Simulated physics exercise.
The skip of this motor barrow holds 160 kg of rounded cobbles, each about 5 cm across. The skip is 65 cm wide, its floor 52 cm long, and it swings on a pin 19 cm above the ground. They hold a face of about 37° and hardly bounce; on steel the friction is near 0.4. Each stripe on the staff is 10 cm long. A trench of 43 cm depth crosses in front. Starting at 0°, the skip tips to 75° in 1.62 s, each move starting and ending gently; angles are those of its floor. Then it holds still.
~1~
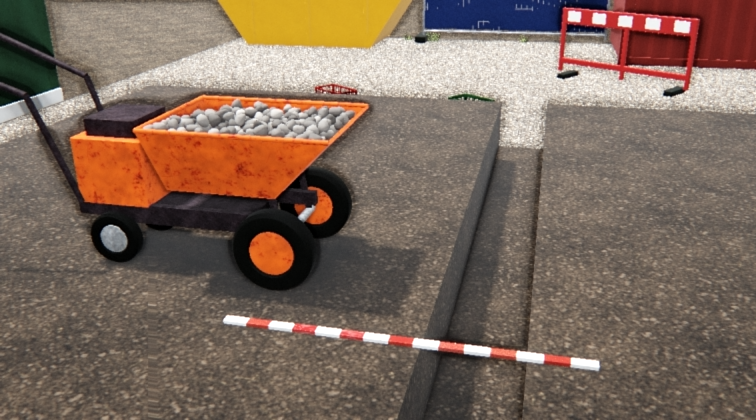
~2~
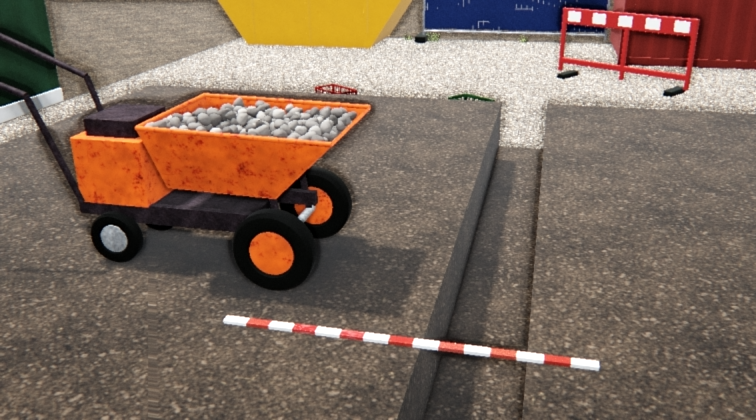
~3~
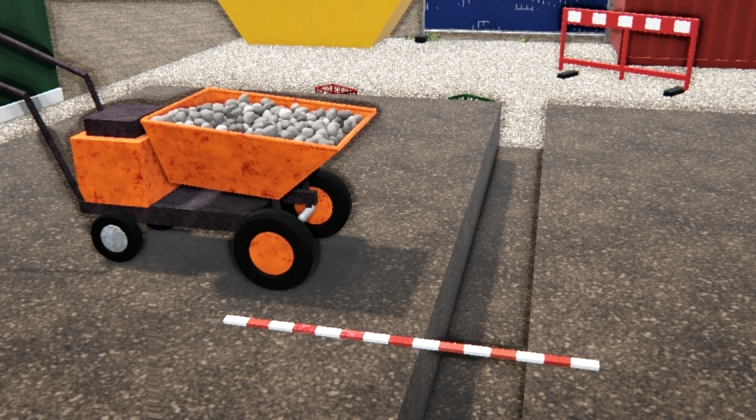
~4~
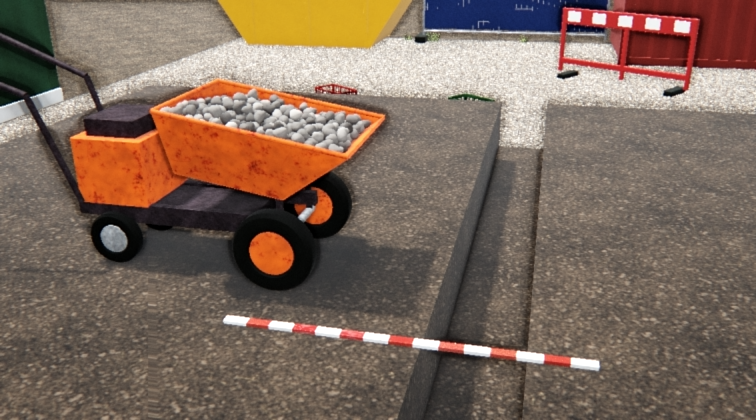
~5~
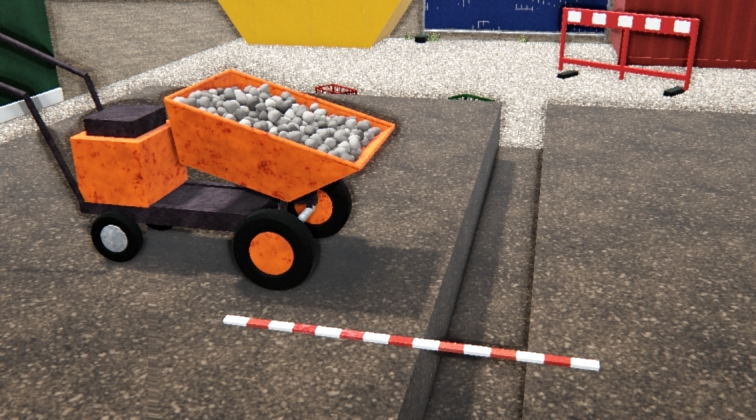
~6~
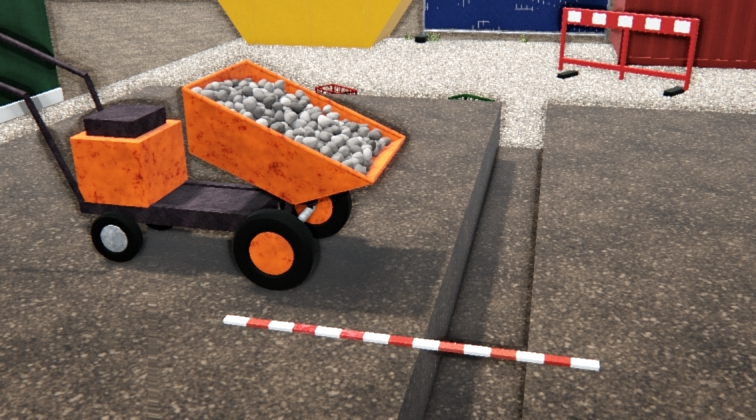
An orange motor barrow loaded with rounded grey cobbles stands at the left on dark, gritty paving, seen from slightly above and to one side by a still camera. A red-and-white striped staff lies across the edge of a trench in front, with pale gravel, a yellow container and a red-and-white barrier behind. The skip's rear rises, gradually at first and then faster, tilting its front lip down to the right while the wheels stay put.
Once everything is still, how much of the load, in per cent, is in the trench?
Roughly 71 per cent ends in the trench.
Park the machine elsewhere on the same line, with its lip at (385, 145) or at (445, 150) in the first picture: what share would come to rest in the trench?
Near 100 per cent from the first place, 15 from the second.
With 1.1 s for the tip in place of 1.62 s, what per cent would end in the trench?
It would be near 70 per cent.
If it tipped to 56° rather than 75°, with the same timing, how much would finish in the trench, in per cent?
Then about 70 per cent.
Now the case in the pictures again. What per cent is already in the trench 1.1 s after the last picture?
Some 50 per cent.
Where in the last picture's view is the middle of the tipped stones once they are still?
Near (482, 343).
Then, 0.6 s after the last picture the floor is at 64°, 97 % in the skip, 3 % short of the trench; the foremost stones are at (443, 262).
Then, 1.1 s after the last picture the floor is at 75°, 42 % in the skip, 10 % short of the trench, 48 % in the trench; the foremost stones are at (522, 354).
Then, 1.5 s after the last picture the floor is at 75°, 27 % in the skip, 10 % short of the trench, 63 % in the trench; the foremost stones are at (529, 348).
Then, 3.4 s after the last picture the floor is at 75°, 19 % in the skip, 10 % short of the trench, 71 % in the trench; the foremost stones are at (530, 355).
